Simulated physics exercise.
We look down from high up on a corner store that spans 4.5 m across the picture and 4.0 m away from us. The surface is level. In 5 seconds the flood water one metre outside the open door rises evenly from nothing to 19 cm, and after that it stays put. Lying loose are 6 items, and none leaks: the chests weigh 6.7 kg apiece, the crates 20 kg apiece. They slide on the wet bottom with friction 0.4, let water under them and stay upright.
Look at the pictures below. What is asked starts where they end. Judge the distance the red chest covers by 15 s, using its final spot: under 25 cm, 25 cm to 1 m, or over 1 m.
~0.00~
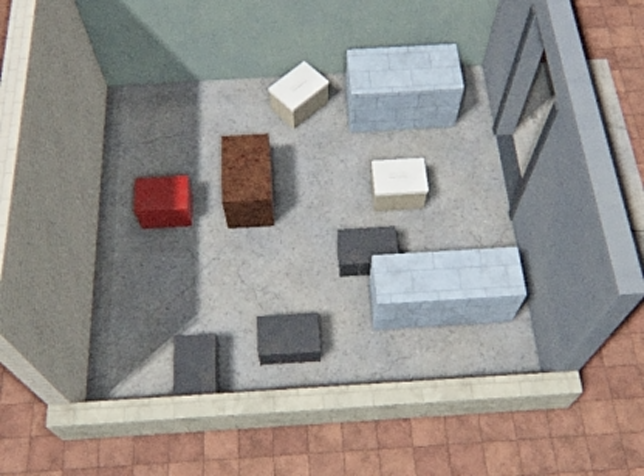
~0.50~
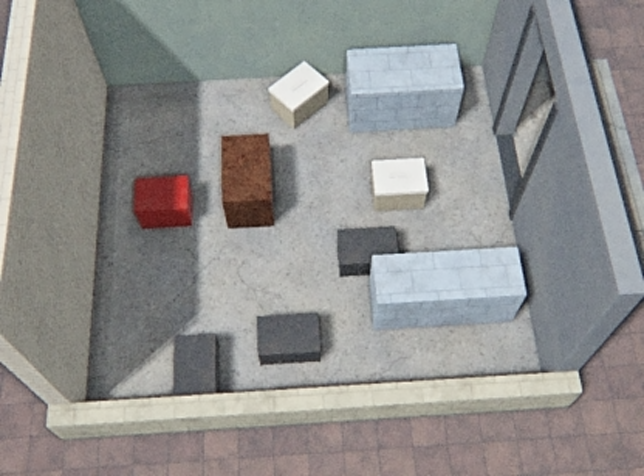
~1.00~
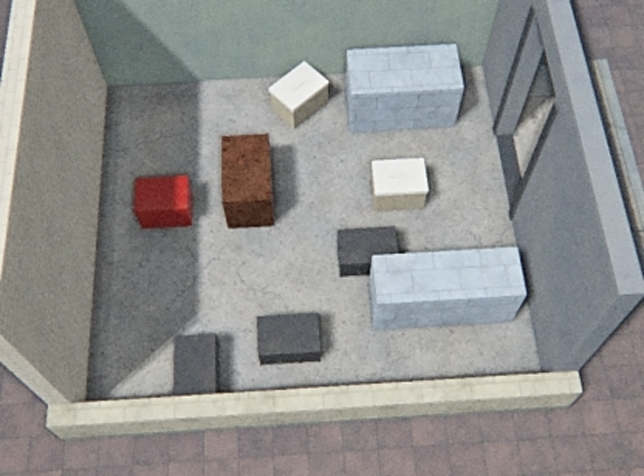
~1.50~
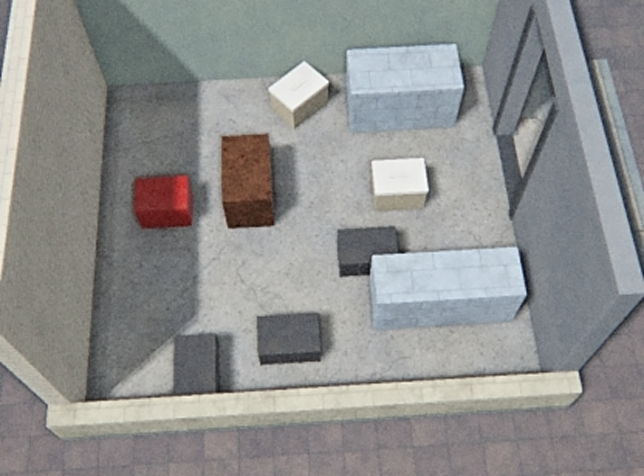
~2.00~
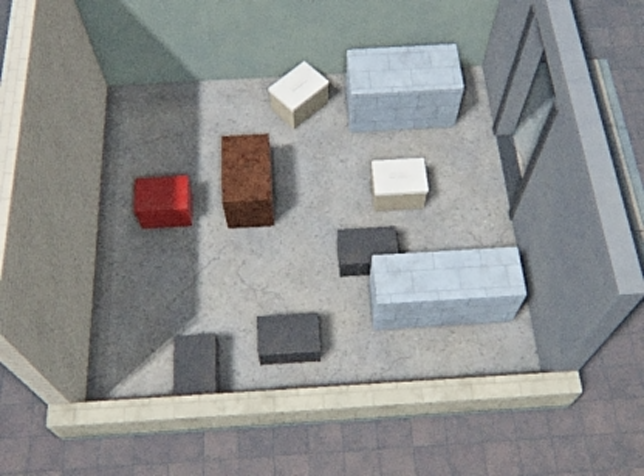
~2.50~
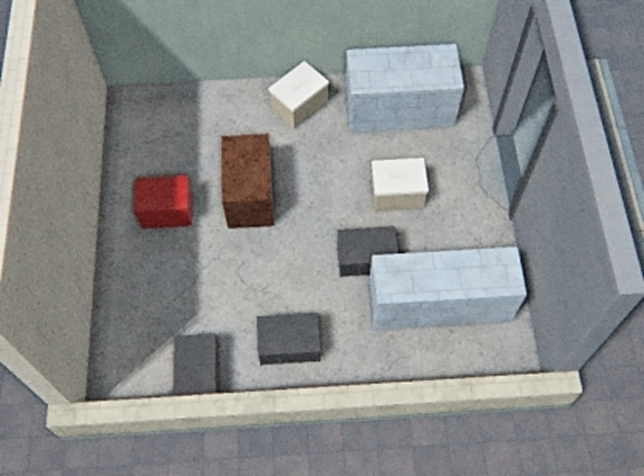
The red chest ends 25 cm to 1 m from its start.
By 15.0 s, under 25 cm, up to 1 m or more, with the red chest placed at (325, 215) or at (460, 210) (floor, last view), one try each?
Goes far off, then goes a bit.
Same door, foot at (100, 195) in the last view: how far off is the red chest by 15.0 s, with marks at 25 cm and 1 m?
Then the red chest would have gone a long way.
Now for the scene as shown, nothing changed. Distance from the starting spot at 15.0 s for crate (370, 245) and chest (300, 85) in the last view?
One is off by 60 cm, the other by 20 cm, in the order asked.
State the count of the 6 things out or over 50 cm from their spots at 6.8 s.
At that moment it comes to 1.
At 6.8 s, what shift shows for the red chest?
0 cm or so by then.
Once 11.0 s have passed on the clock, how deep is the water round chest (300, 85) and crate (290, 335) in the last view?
Depths: Near 5 cm, then near 3 cm.
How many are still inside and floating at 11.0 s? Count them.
I count 3.
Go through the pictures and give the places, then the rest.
The red chest at (161, 193) rests on the ground; water covers 0.0 m2; 0 of 6 have shifted, in the first frame.
The red chest at (161, 193), on the bottom; 0.0 m2 under water; 0 of 6 have shifted, in the second frame.
The red chest at (161, 193), on the bottom; 0.0 m2 under water; 0 of 6 have shifted, in the third frame.
The red chest at (161, 193), on the bottom; water covers 0.0 m2; 0 of 6 have shifted, in the fourth frame.
The red chest at (161, 193) rests on the ground; water covers 0.0 m2; 0 of 6 have shifted, in the fifth frame.
The red chest at (161, 193), on the bottom; 0.1 m2 under water; 0 of 6 have shifted, in the sixth frame.
After 3.5 s the red chest is near (161, 193), 0.0 m from its start, aground; 0 afloat.
After 6.8 s the red chest is near (161, 193), 0.0 m from its start, aground; 1 afloat.
After 11.0 s the red chest is near (184, 200), 0.3 m from its start, afloat; 3 afloat.
After 15.0 s the red chest is near (178, 151), 0.5 m from its start, afloat; 6 afloat.
